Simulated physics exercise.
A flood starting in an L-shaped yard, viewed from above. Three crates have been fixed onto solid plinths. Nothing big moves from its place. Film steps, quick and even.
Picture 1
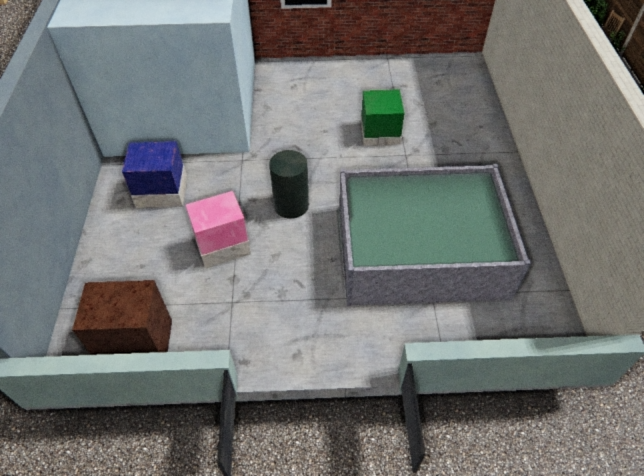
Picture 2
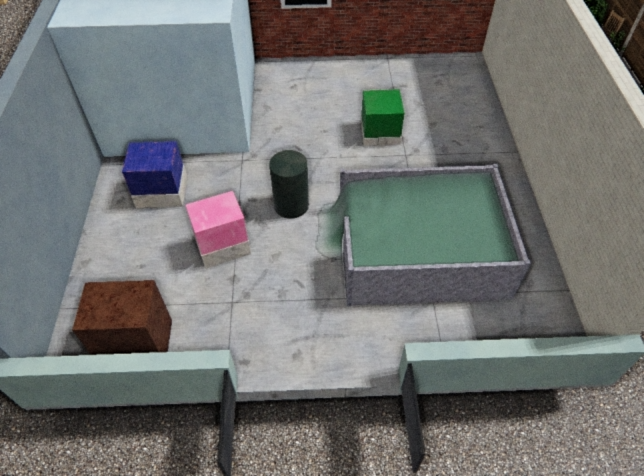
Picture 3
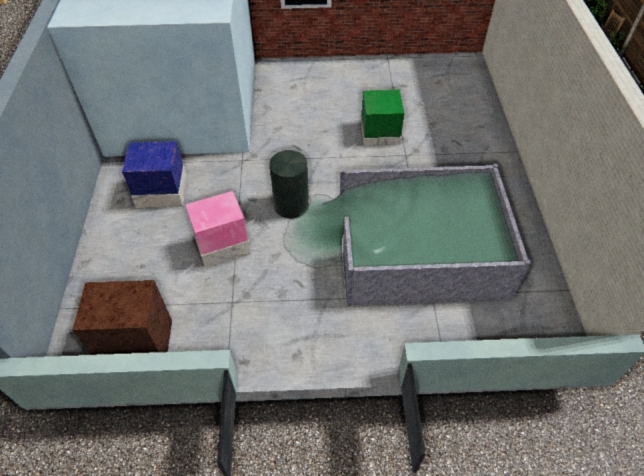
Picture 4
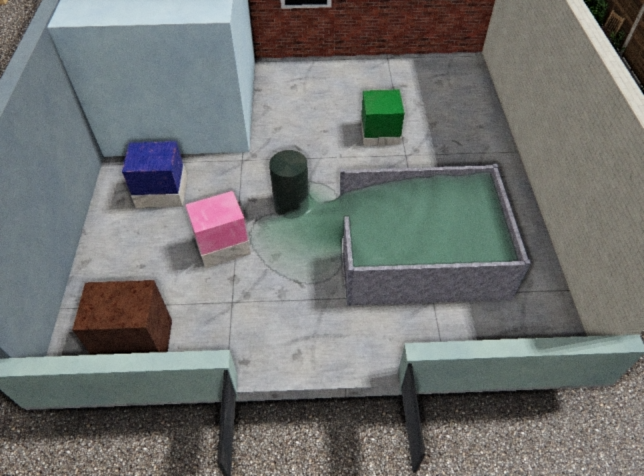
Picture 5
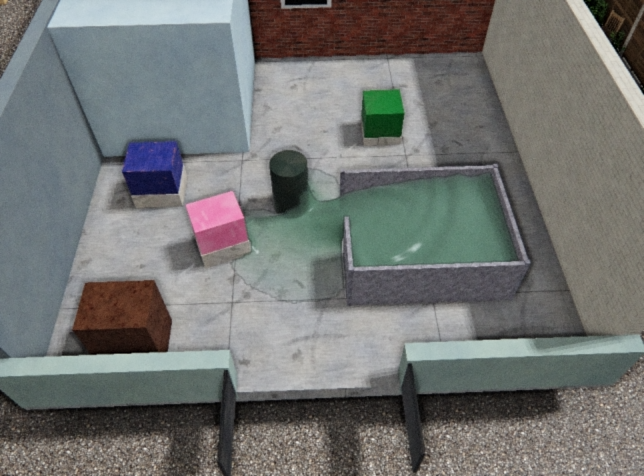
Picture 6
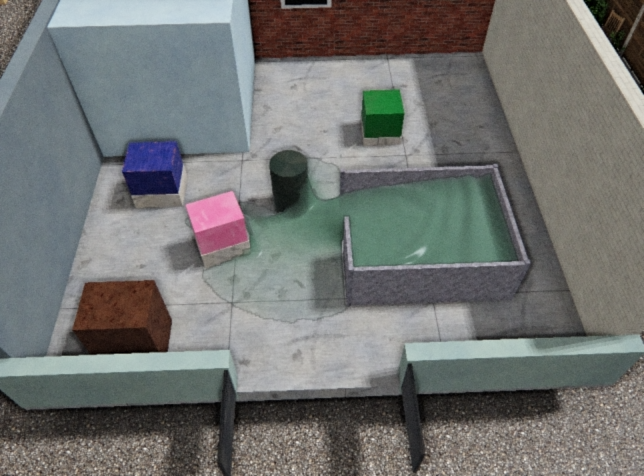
Green water poured through a gap in the left side of a low-walled tank and spread leftward across the pale paved yard, flowing around the dark green cylinder and then reaching the pink-topped block.
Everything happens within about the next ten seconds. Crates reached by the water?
In order: The green crate avoids the water. The pink crate meets the water. The blue crate avoids the water.
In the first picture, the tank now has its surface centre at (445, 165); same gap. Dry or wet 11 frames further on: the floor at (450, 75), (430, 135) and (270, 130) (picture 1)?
Results in order - left untouched, left untouched, swamped.
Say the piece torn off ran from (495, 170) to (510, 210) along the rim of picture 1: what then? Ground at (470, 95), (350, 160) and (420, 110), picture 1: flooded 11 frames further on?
The first comes out soaked, the second untouched, the third soaked.
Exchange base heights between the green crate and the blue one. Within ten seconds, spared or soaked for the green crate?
The green crate stays clear.
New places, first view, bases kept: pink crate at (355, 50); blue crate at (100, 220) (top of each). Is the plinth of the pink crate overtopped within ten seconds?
The pink one is not reached.
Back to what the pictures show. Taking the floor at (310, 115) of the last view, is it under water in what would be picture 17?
That spot: Submerged.
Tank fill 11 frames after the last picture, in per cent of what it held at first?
Estimate: Close to 58 %.
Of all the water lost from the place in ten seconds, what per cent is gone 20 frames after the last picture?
Roughly 25 %.
A moment on, water covers 25 % of the floor; the green crate water round its plinth, the pink crate water round its plinth, the blue crate water round its plinth.
Next, water covers 50 % of the floor; the green crate water round its plinth, the pink crate water round its plinth, the blue crate water round its plinth.
Then, water covers 55 % of the floor; the green crate water round its plinth, the pink crate water round its plinth, the blue crate water round its plinth.
Later, water covers 75 % of the floor; the green crate water round its plinth, the pink crate water round its plinth, the blue crate water round its plinth.
In the end, water covers 95 % of the floor; the green crate stayed above the water, the pink crate was topped, the blue crate stayed above the water.
